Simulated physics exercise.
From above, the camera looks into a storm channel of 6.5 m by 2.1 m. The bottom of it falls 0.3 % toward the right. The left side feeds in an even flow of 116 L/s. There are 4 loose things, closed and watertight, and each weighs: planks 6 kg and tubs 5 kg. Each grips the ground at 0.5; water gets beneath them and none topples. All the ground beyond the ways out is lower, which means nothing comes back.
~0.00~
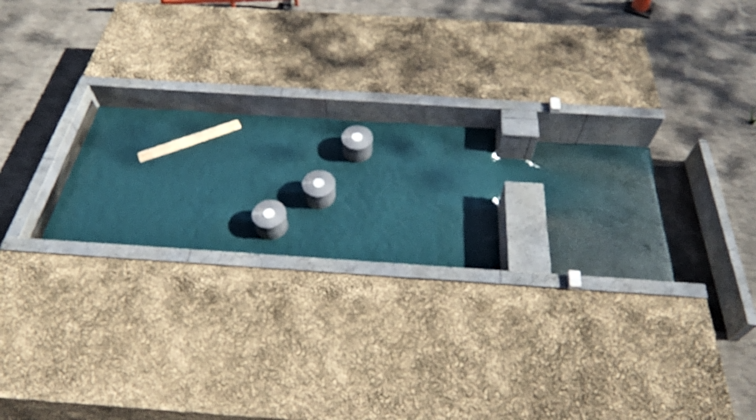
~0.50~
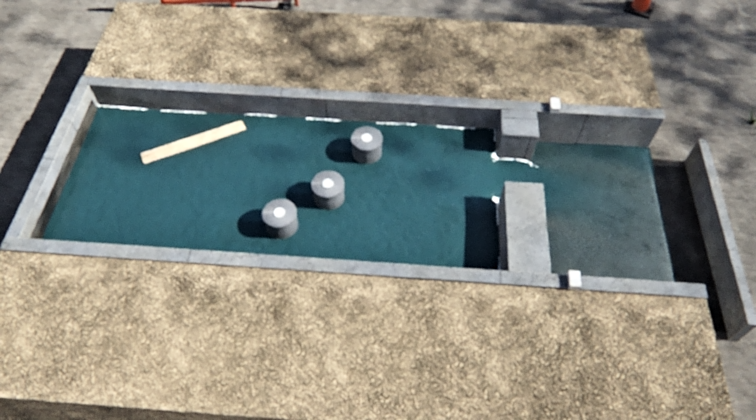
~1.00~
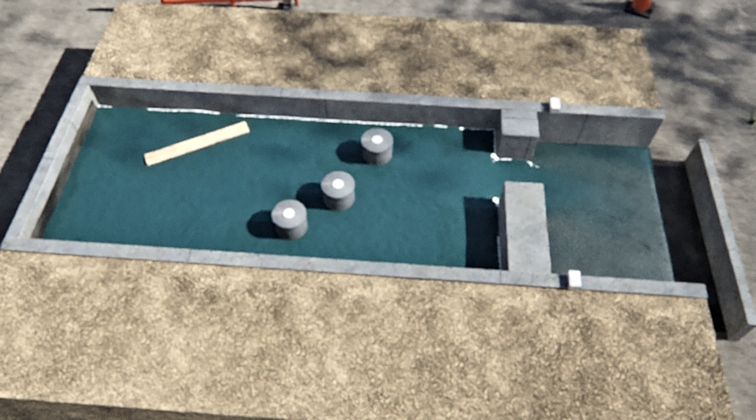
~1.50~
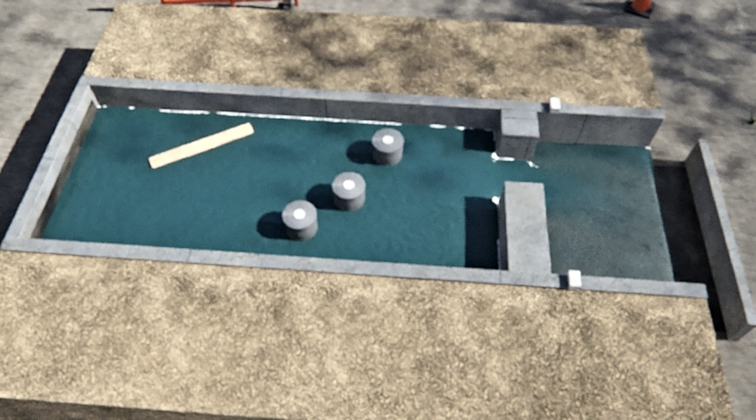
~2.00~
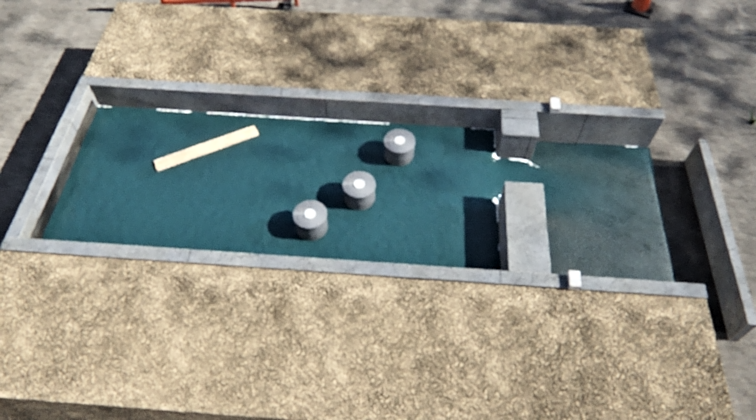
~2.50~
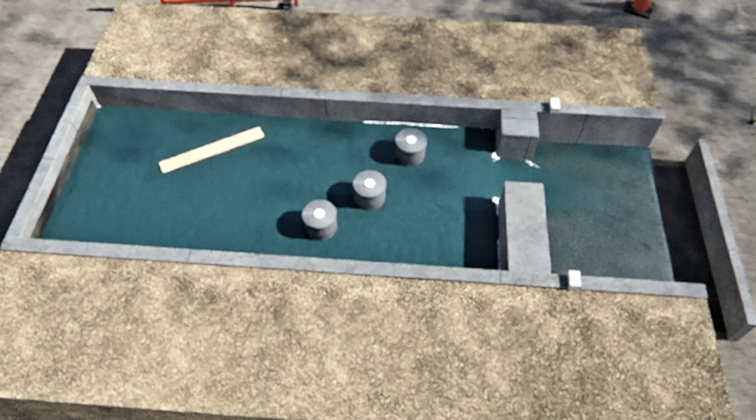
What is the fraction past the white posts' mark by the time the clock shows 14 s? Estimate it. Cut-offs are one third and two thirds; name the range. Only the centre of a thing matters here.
Range: Two thirds and up.
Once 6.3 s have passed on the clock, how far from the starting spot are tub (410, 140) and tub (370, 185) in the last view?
The first one: Gone out. The second one: 150 cm.
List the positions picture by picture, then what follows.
A tub at (357, 137) floats; a tub at (319, 183), afloat; 21 cm deep round most things; 0 of 4 have shifted, in the first frame.
A tub at (367, 138) floats, 11 cm from its start; a tub at (328, 184), afloat, 10 cm from its start; about 2350 L in view; 4 of 4 have shifted, in the second frame.
A tub at (377, 140), afloat, 23 cm from its start; a tub at (338, 184), afloat, 21 cm from its start; about 2350 L in view; 4 of 4 have shifted, in the third frame.
A tub at (388, 140) floats, 35 cm from its start; a tub at (349, 185), afloat, 32 cm from its start; 22 cm deep round most things; 4 of 4 have shifted, in the fourth frame.
A tub at (400, 141) floats, 48 cm from its start; a tub at (359, 184) floats, 43 cm from its start; 22 cm deep round most things; 4 of 4 have shifted, in the fifth frame.
A tub at (411, 140) floats, 60 cm from its start; a tub at (370, 184) floats, 54 cm from its start; 22 cm deep round most things; 4 of 4 have shifted, in the sixth frame.
After 3.5 s 0 of 4 are over the mark; 4 afloat.
After 6.3 s 1 of 4 are over the mark; 3 afloat.
After 10.0 s 2 of 4 are over the mark; 2 afloat.
After 14.0 s 3 of 4 are over the mark; 1 afloat.
